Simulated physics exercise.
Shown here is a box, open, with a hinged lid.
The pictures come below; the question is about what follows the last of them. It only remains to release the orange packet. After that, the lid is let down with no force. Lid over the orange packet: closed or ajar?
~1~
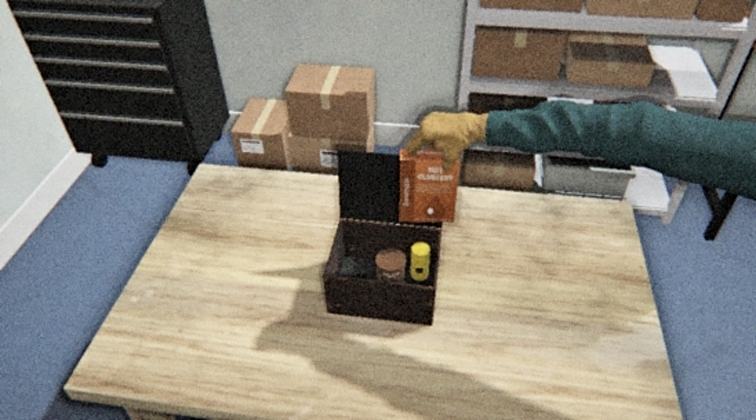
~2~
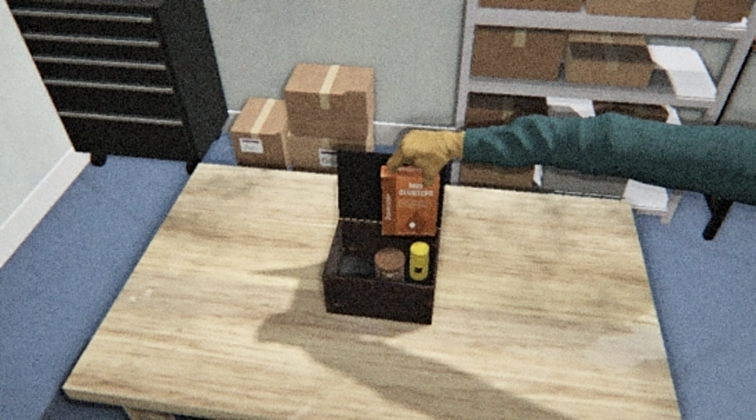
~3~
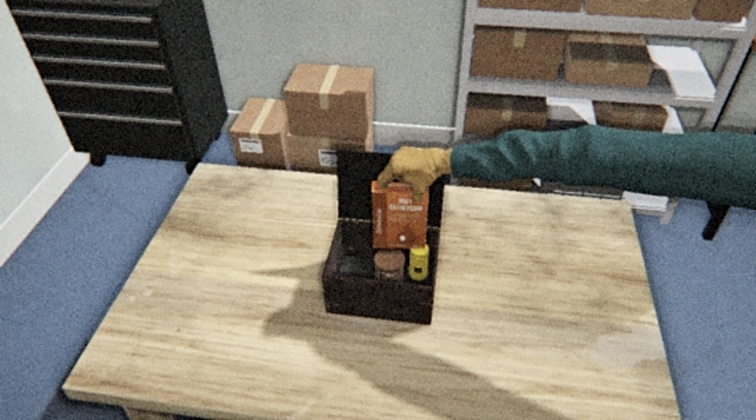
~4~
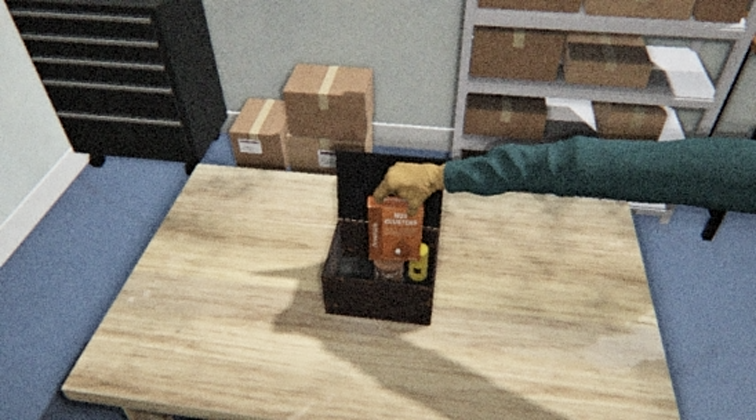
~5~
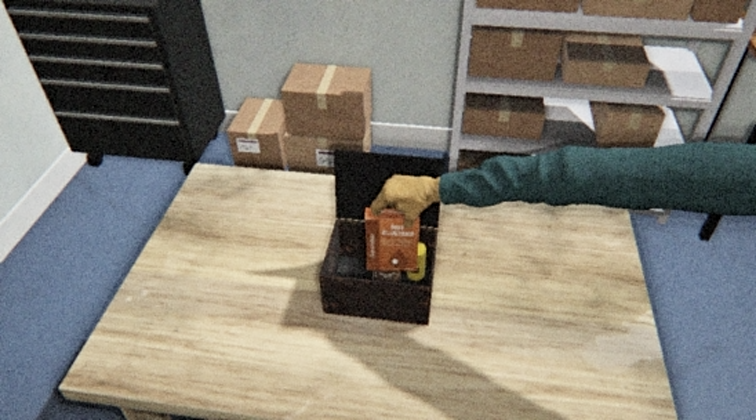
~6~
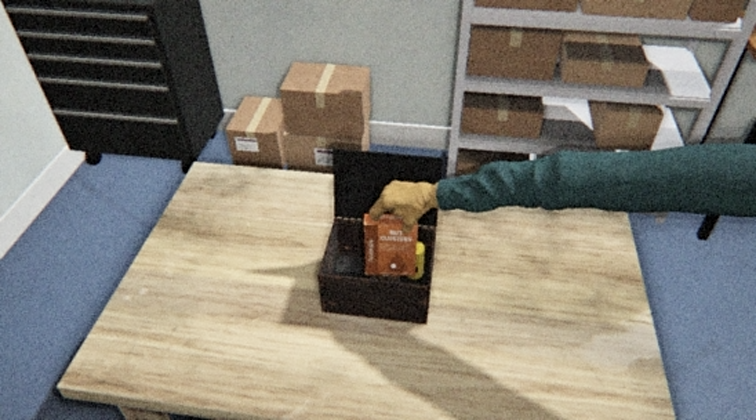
Watch - the lid never drops into place.
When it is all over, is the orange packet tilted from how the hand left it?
By the end the orange packet has leaned over.
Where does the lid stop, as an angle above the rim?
Angle: About 14°.
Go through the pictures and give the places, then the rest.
Coming down; orange packet (428, 187); brown tin (391, 269), in the first frame.
Coming down; orange packet (410, 202); brown tin (390, 269), in the second frame.
Coming down; orange packet (400, 216); brown tin (389, 269), in the third frame.
Coming down; orange packet (396, 230); brown tin (389, 270), in the fourth frame.
Coming down; orange packet (392, 241), in the fifth frame.
Put in, still held; orange packet (391, 246), in the sixth frame.
Then, 0.50 s past the last view, orange packet rocked 45° from its first pose near (399, 273).
Then, 1.40 s past the last view, lid 74° above the rim; orange packet rocked 46° from its first pose near (399, 274).
Then, 1.70 s past the last view, lid 46° above the rim; orange packet rocked 46° from its first pose near (399, 274).
Then, 1.90 s past the last view, lid 20° above the rim; orange packet rocked 46° from its first pose near (399, 274).
Finally, lid 14° above the rim; down or leaning hard in the box, orange packet; the other 2 still in place. Final places as the last picture's camera would see them, orange packet near (399, 273).
